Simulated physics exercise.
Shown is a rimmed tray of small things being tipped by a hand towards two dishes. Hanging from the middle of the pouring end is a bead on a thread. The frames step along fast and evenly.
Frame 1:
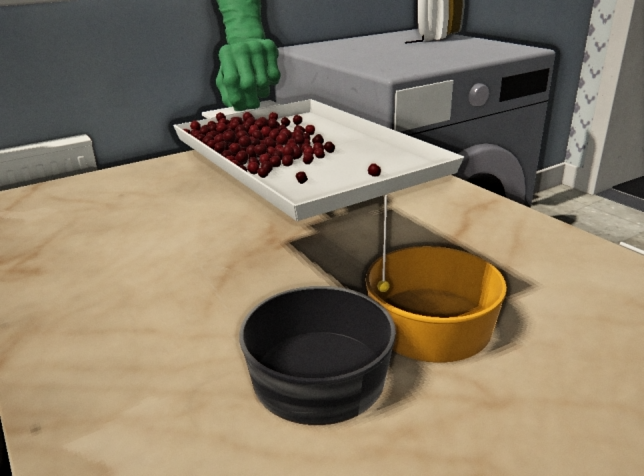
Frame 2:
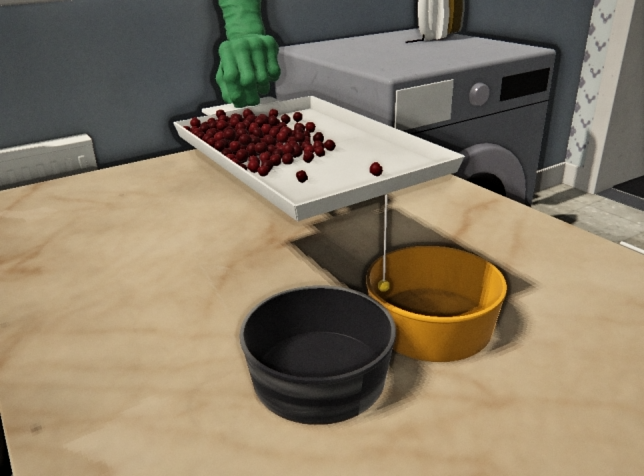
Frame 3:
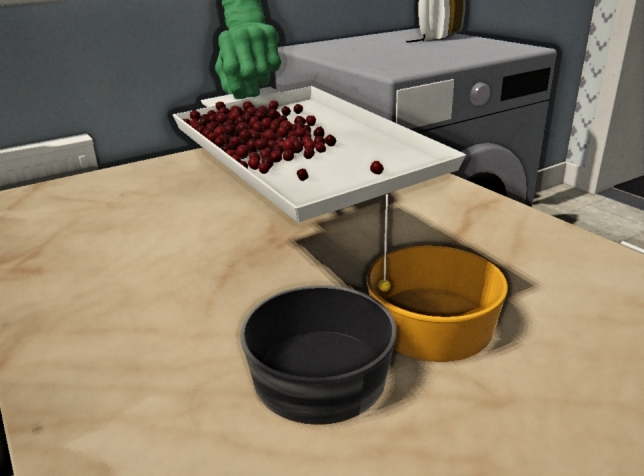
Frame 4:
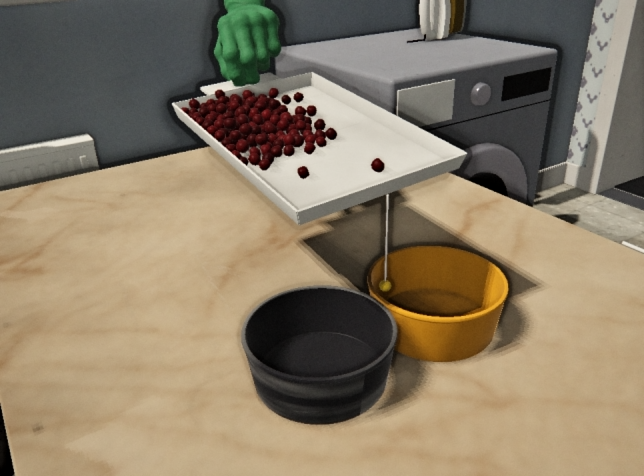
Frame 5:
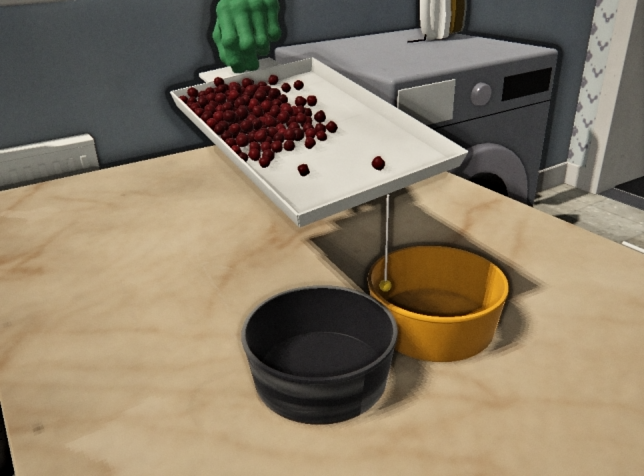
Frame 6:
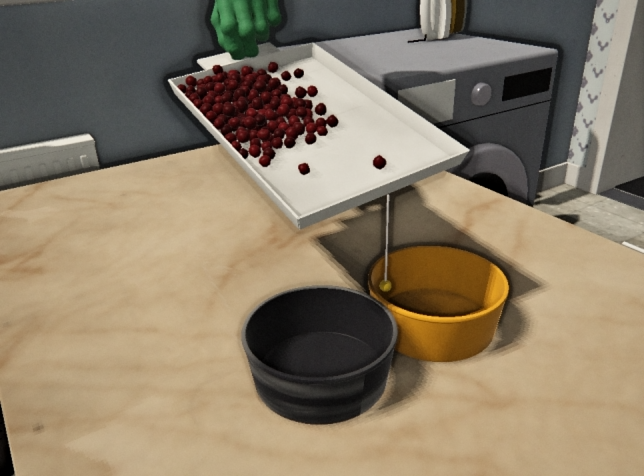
On a pale counter, a green hand slowly tilts a tray of dark red cherries above two bowls.
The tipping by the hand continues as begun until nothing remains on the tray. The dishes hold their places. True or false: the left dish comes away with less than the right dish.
False.
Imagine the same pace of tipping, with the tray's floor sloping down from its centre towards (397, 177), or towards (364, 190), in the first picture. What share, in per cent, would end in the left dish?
The first comes to 0 %, while the second comes to 40 %.
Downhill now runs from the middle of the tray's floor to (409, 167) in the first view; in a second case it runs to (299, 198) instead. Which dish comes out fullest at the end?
First: The dish at right. Second: The dish at left.
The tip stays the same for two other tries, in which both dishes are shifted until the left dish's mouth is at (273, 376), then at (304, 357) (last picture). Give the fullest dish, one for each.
The first time it's the left-side dish, the second time it's the left-side dish.
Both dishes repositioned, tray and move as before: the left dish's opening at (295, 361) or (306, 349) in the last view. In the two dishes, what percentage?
Result, in turn: 90 %, 90 %.
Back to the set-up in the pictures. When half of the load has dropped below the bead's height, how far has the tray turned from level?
That would be about 95 degrees from level.
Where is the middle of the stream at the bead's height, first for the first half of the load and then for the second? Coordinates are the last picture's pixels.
(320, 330) first, (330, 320) later.
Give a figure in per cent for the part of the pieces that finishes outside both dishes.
It works out to close to 10 per cent.
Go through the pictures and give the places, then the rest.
Corners of the pouring end near (296, 202) and (458, 156), level; middle of the load near (252, 142), dried cherries; left dish near (362, 390); right dish near (483, 331); bead on its thread near (383, 286), in the first picture.
Corners of the pouring end near (297, 203) and (458, 156), level; middle of the load near (252, 140), in the second picture.
Corners of the pouring end near (298, 205) and (459, 154), tipped barely, lowest at the left corner; middle of the load near (252, 134), in the third picture.
Corners of the pouring end near (299, 208) and (461, 152), tipped a little, lowest at the left corner; middle of the load near (252, 126), in the fourth picture.
Corners of the pouring end near (299, 211) and (462, 151), tipped a little, lowest at the left corner; middle of the load near (252, 117), in the fifth picture.
Corners of the pouring end near (300, 214) and (463, 149), tipped clearly, lowest at the left corner; middle of the load near (251, 108), a little on the move; left dish near (364, 390); right dish near (485, 330), in the sixth picture.
Shortly afterwards, tray tipped steeply; the bulk on the tray; a little in the left dish; only a few outside both; a little in the air.
Next, tray tipped right over; near half on the tray; near a third in the left dish; a little outside both; a little in the air.
Some moments later, tray tipped past a quarter turn; the bulk in the left dish; a little outside both.
In the end, tray tipped past a quarter turn; the bulk in the left dish; none at all in the right dish; a little outside both.
